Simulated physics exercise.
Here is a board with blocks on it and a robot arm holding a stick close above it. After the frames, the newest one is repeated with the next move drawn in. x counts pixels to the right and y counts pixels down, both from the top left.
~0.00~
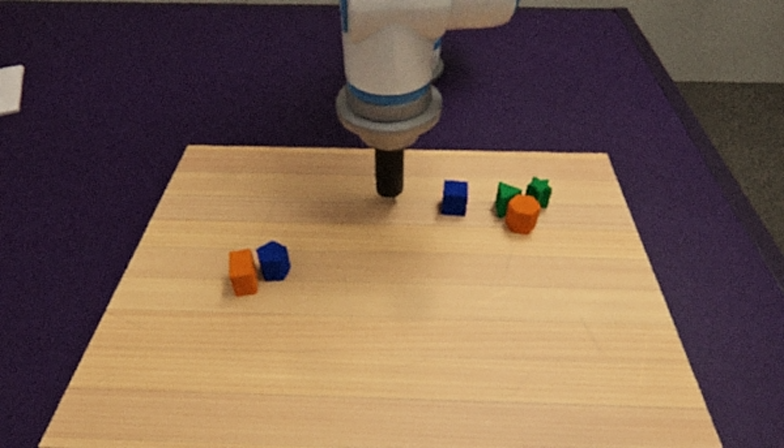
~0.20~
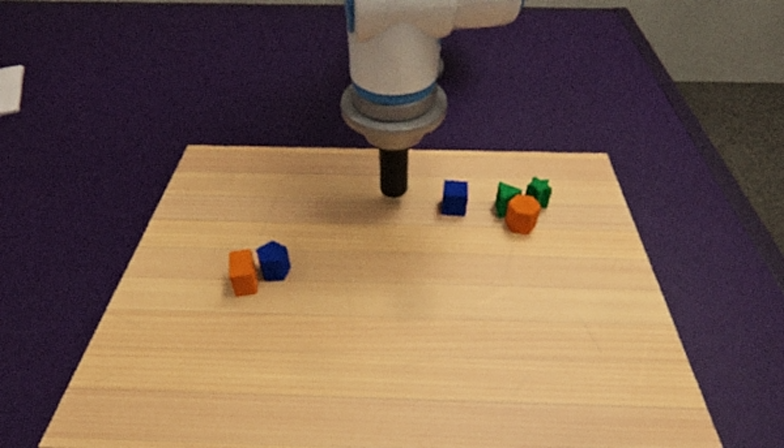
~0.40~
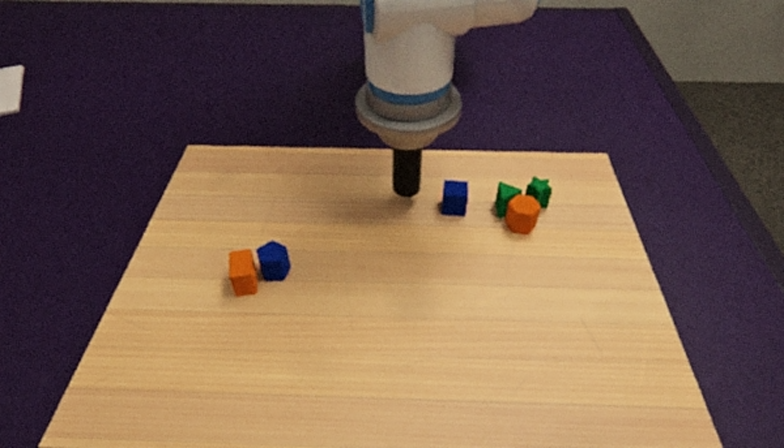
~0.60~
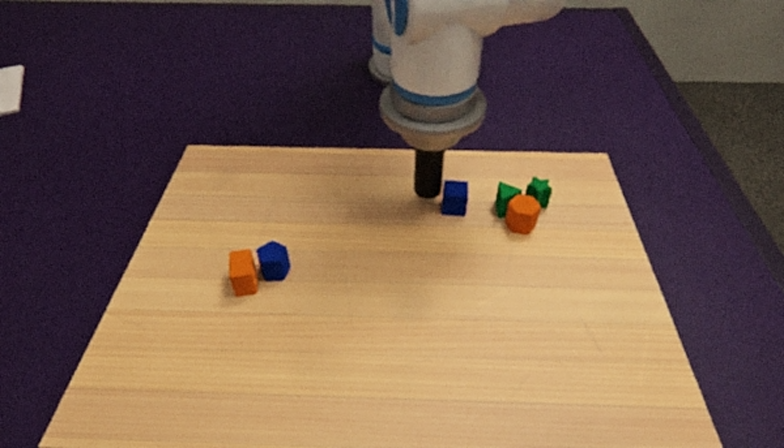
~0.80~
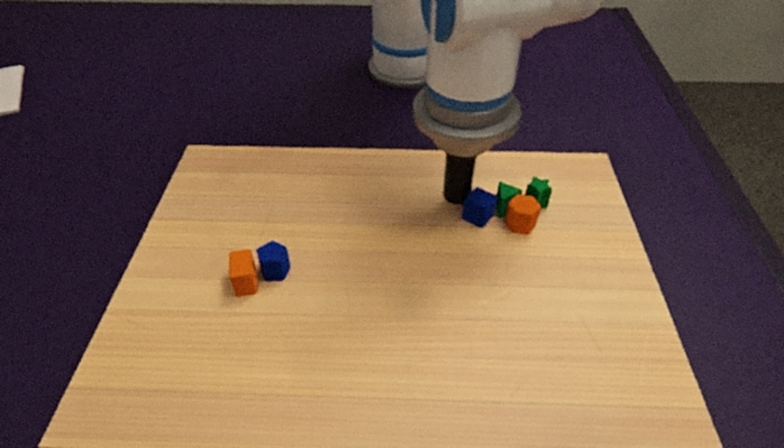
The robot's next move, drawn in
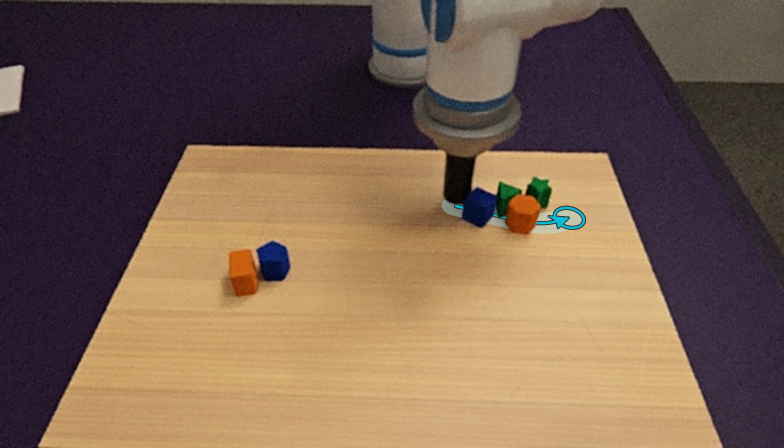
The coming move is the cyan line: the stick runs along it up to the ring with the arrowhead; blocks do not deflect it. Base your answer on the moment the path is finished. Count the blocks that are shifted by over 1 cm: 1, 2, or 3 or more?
I'm going with three or more.
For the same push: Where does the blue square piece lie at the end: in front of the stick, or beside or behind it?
That block drops off.
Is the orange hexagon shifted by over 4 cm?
That would be a yes.
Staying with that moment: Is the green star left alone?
Final answer: No.
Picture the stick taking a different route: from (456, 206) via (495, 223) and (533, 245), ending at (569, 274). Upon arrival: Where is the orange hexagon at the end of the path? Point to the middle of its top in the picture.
So, by the moment the path ends, you'll find the top centre of the orange hexagon at (559, 212).
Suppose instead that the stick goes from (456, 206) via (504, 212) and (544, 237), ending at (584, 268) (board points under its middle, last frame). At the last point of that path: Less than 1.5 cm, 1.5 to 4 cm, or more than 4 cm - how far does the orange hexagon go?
It shifts by more than 4 cm.
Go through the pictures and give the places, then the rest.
Stick's lower end (390, 189); blue square piece (456, 188); green triangle (508, 189); orange hexagon (525, 204); green star (540, 184), in the first frame.
Stick (394, 189); blocks still, in the second frame.
Stick (407, 188); blocks still, in the third frame.
Stick (428, 190); blocks still, in the fourth frame.
Stick (457, 195); blue square piece (481, 197); green triangle (508, 189); orange hexagon (525, 204); green star (540, 184), in the fifth frame.
Drawn move, from (456, 206) over (493, 215) and (533, 223) to (569, 218).
What follows on the original path. One third of the way, stick (495, 204); blue square piece (513, 212), turned 40° clockwise; green triangle (518, 189), turned 30° anticlockwise; orange hexagon (541, 209), turned 40° anticlockwise.
Two thirds of the way, stick (536, 212); blue square piece (522, 220), turned 65° clockwise; green triangle (541, 188), turned 80° anticlockwise; orange hexagon (567, 217), turned 30° anticlockwise; green star (552, 178).
At the end, stick (573, 207); blue square piece (522, 220), turned 65° clockwise; green triangle (543, 187), turned 100° anticlockwise; orange hexagon (583, 220), turned 25° clockwise; green star (553, 177).
